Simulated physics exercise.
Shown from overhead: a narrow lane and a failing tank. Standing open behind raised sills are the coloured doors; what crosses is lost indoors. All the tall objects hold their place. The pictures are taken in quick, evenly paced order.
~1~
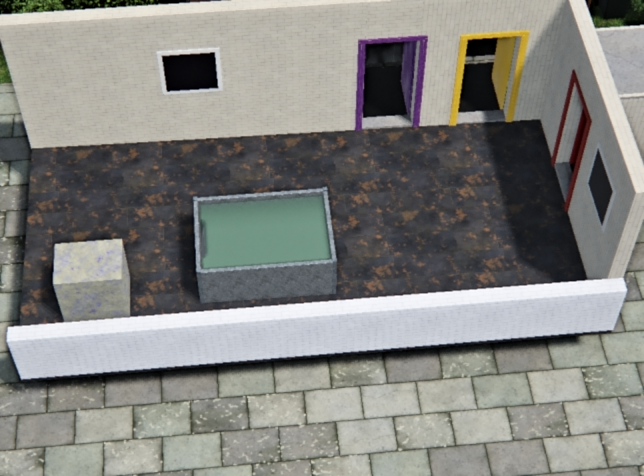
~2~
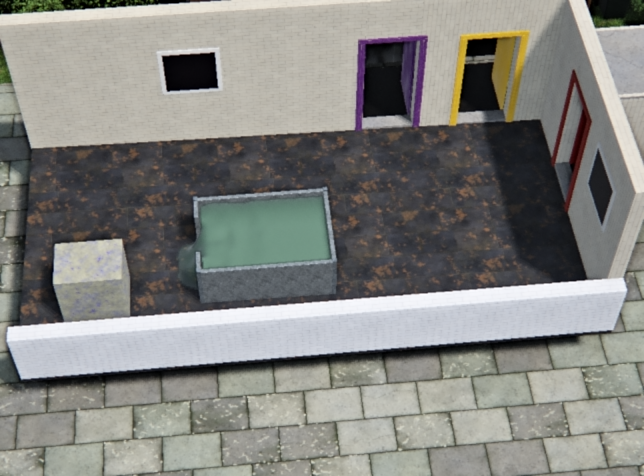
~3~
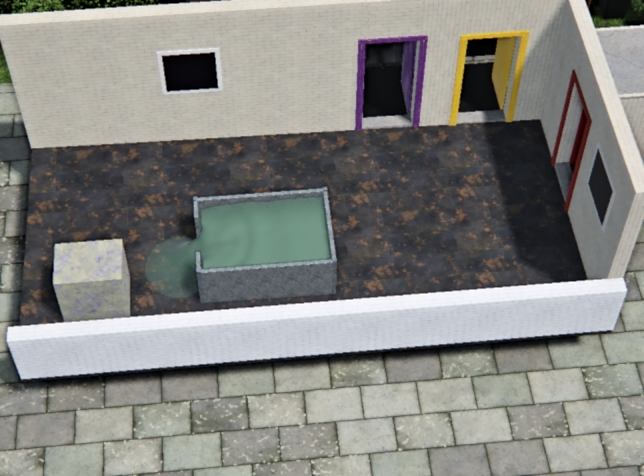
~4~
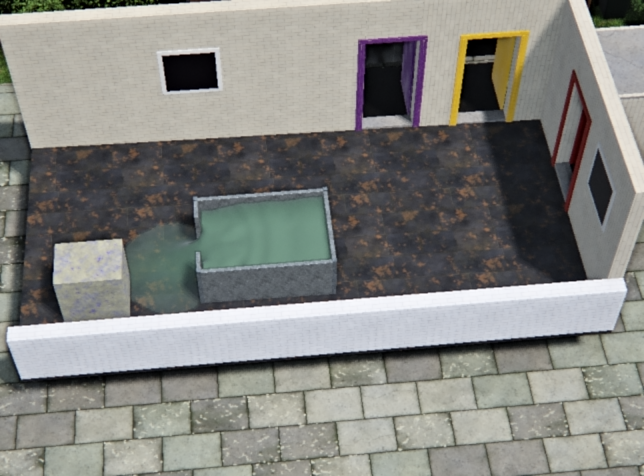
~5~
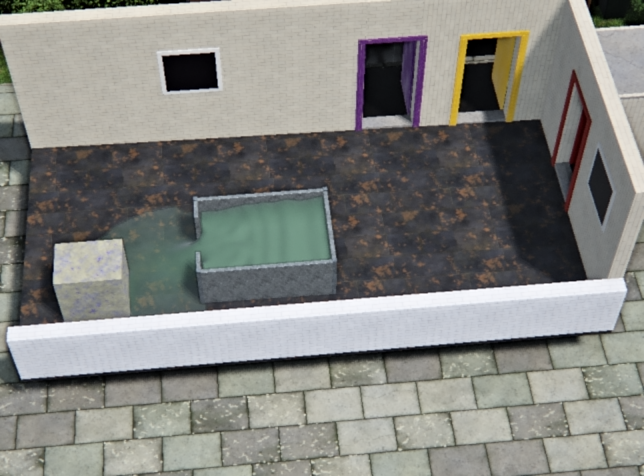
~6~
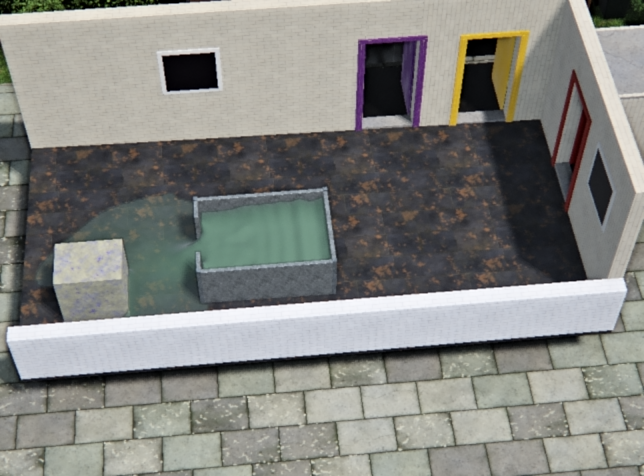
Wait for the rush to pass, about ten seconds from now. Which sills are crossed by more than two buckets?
My prediction: Purple door: Up to two buckets; yellow door: Up to two buckets; red door: Up to two buckets.
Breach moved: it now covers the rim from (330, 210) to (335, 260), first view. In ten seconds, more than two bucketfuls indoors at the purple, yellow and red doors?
The purple one falls short; the yellow one tops the mark; the red one tops the mark.
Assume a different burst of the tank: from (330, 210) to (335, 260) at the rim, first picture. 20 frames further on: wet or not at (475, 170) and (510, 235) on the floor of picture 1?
Point one reached; point two reached.
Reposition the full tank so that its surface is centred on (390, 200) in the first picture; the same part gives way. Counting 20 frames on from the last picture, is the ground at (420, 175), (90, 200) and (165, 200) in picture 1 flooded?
Going through the three places: Out of reach, in the spill, in the spill.
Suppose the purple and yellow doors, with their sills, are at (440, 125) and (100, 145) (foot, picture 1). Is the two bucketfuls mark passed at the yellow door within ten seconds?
As for the yellow one, it doesn't reach the mark.
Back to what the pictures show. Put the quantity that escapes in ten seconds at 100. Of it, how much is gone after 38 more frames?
About 80 per cent.
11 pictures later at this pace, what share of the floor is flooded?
Near 30 in a hundred.
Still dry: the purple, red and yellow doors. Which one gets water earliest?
Answer: The red one.
A moment on, water covers 20 % of the floor; the purple door not reached, the yellow door not reached, the red door not reached.
Next, water covers 30 % of the floor; the purple door not reached, the yellow door not reached, the red door not reached.
Then, water covers 35 % of the floor; the purple door not reached, the yellow door not reached, the red door not reached.
Later, water covers 45 % of the floor; the purple door not reached, the yellow door not reached, the red door not reached.
In the end, water covers 55 % of the floor; the purple door wet at the sill, nothing in, the yellow door wet at the sill, nothing in, the red door wet at the sill, nothing in.
